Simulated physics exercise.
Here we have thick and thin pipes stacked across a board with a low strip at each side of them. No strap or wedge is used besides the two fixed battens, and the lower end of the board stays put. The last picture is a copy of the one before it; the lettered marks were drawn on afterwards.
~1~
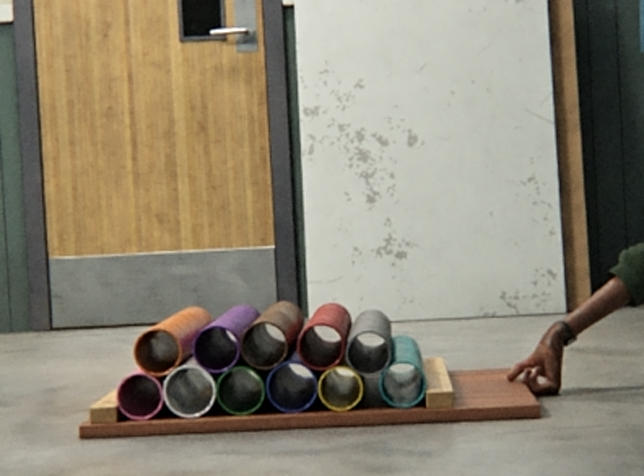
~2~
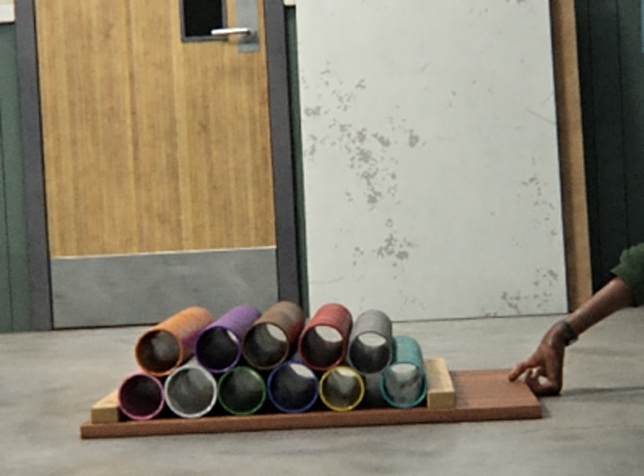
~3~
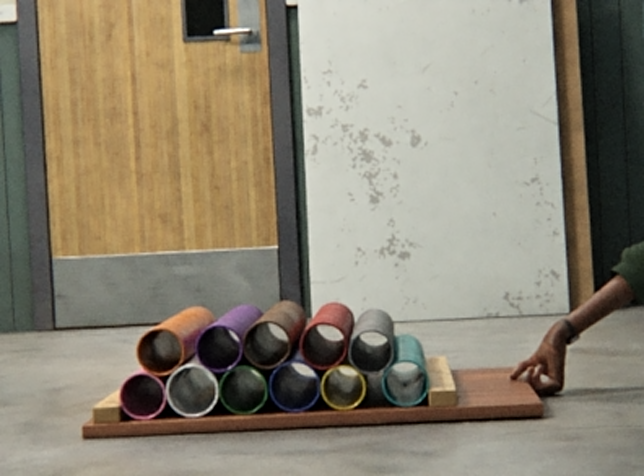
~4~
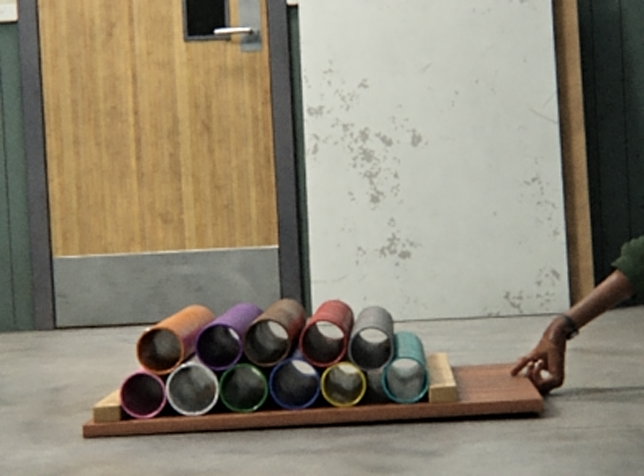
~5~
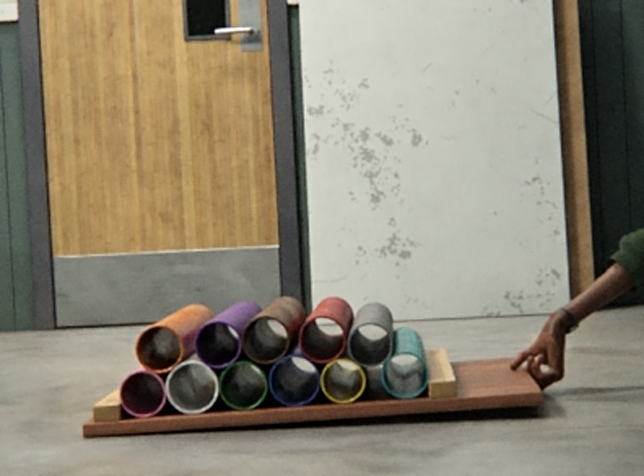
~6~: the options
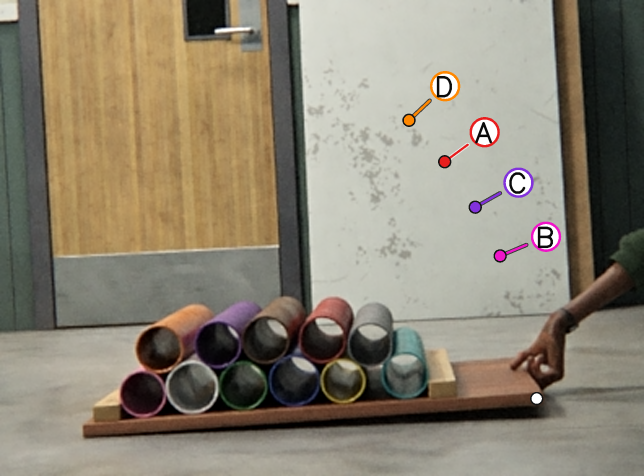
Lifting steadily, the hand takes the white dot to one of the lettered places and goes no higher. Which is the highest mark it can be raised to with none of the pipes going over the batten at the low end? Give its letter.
Up to B.
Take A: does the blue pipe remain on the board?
Yes, with A.
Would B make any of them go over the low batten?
At B: No.
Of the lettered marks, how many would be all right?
The number is one.
On the marked copy, A at (445, 162); B at (500, 256); C at (475, 207); D at (409, 120); the white dot at (537, 399).
Following B. Soon after the start, board at 14°.
Later, board at 20°.
In the end, board at 20°, none over the low batten.
As for the rest, A five over the low batten; C three over the low batten (purple, brown, orange); D five over the low batten.
